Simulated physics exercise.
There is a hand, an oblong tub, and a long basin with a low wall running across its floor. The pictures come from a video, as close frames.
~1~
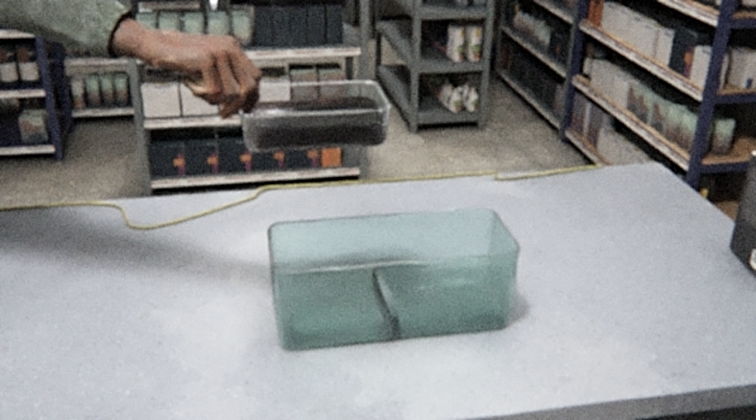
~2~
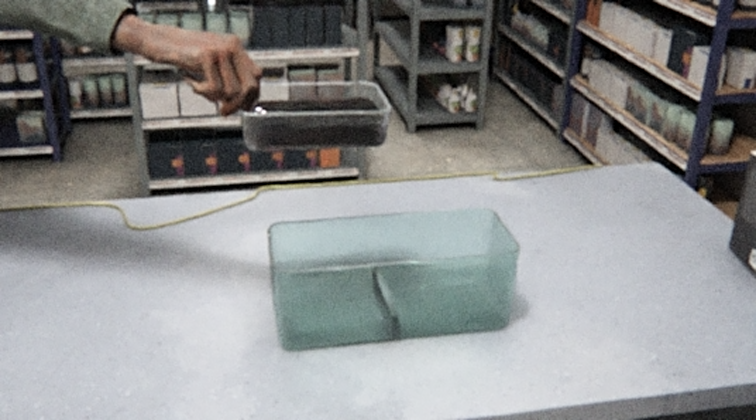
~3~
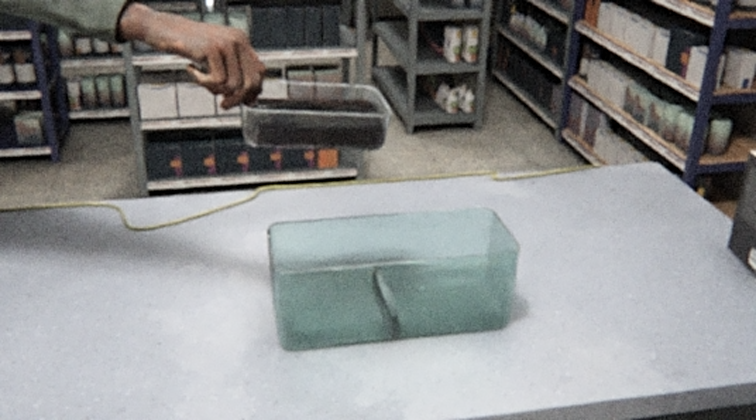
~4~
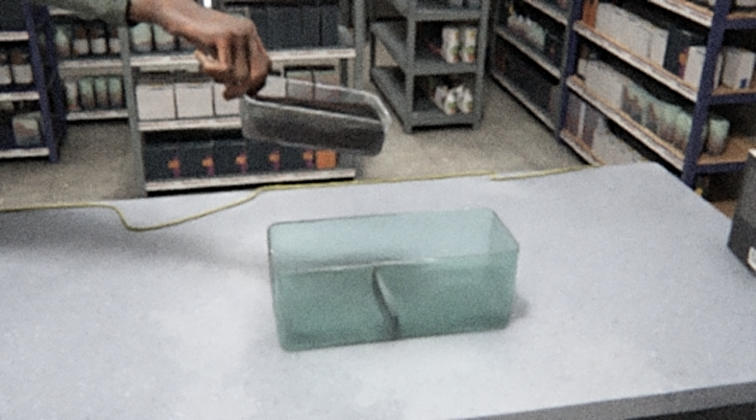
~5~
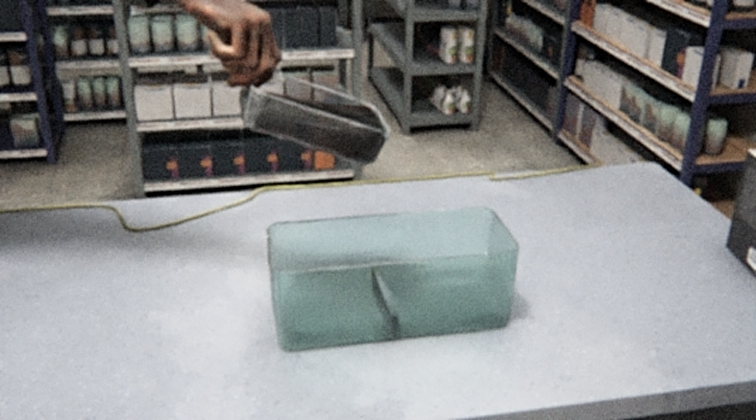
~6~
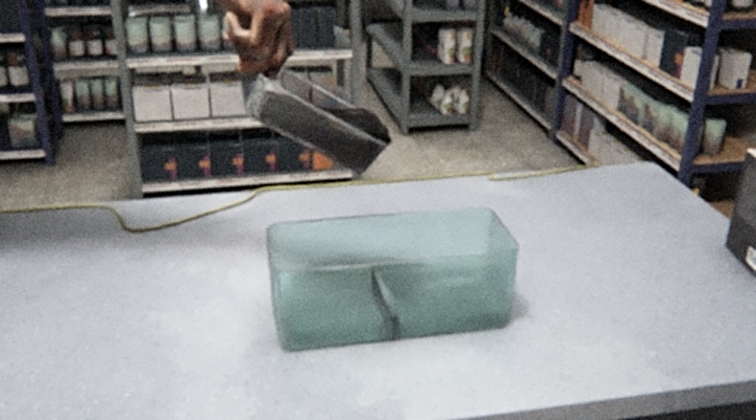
The footage shows a hand holding a clear oblong tub of dark contents above a greenish, see-through basin with a low divider; the hand rises, tilting the tub steadily down to the right while the basin stays still.
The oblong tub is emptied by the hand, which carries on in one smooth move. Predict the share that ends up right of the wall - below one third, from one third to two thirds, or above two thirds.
Most likely the amount right of the wall will exceed two thirds.
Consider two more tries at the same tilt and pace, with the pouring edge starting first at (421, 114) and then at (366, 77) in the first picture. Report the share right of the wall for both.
Roughly 75 percent on the first try and 70 percent on the second.
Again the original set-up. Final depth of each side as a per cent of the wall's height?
10 per cent left, 50 per cent right.
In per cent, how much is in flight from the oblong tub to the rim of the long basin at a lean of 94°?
45 per cent.
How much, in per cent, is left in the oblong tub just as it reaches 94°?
My estimate is close to 0 percent remaining.
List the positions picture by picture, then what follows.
It leans 0°; its right rim is at (383, 96); the wine meets the walls at (243, 114) and (379, 107); the long basin's rim runs from (271, 249) to (506, 229); the wall's top is at (386, 292), in the first frame.
It leans 1°; its right rim is at (383, 98); the wine meets the walls at (243, 113) and (379, 108), in the second frame.
It leans 6°; its right rim is at (384, 102); the wine meets the walls at (243, 111) and (379, 111), in the third frame.
It leans 12°; its right rim is at (384, 110); the wine meets the walls at (243, 107) and (377, 114), in the fourth frame.
It leans 22°; its right rim is at (383, 121); the wine meets the walls at (243, 102) and (378, 117), in the fifth frame.
It leans 32°; its right rim is at (379, 133); the wine meets the walls at (245, 96) and (366, 119); 6 per cent is over the edge, in the sixth frame.
A moment on, the oblong tub is tipped on its side and 2 per cent is still to pour, 0 is left of the wall and 53 right of it.
Next, the oblong tub is tipped right over and 0 per cent is still to pour, 11 is left of the wall and 77 right of it.
Then the oblong tub is tipped right over and 0 per cent is still to pour, 14 is left of the wall and 76 right of it.
Later the oblong tub is tipped right over and 0 per cent is still to pour, 14 is left of the wall and 76 right of it.
At rest 14 per cent lies left of the wall, 76 right of it and 10 outside.
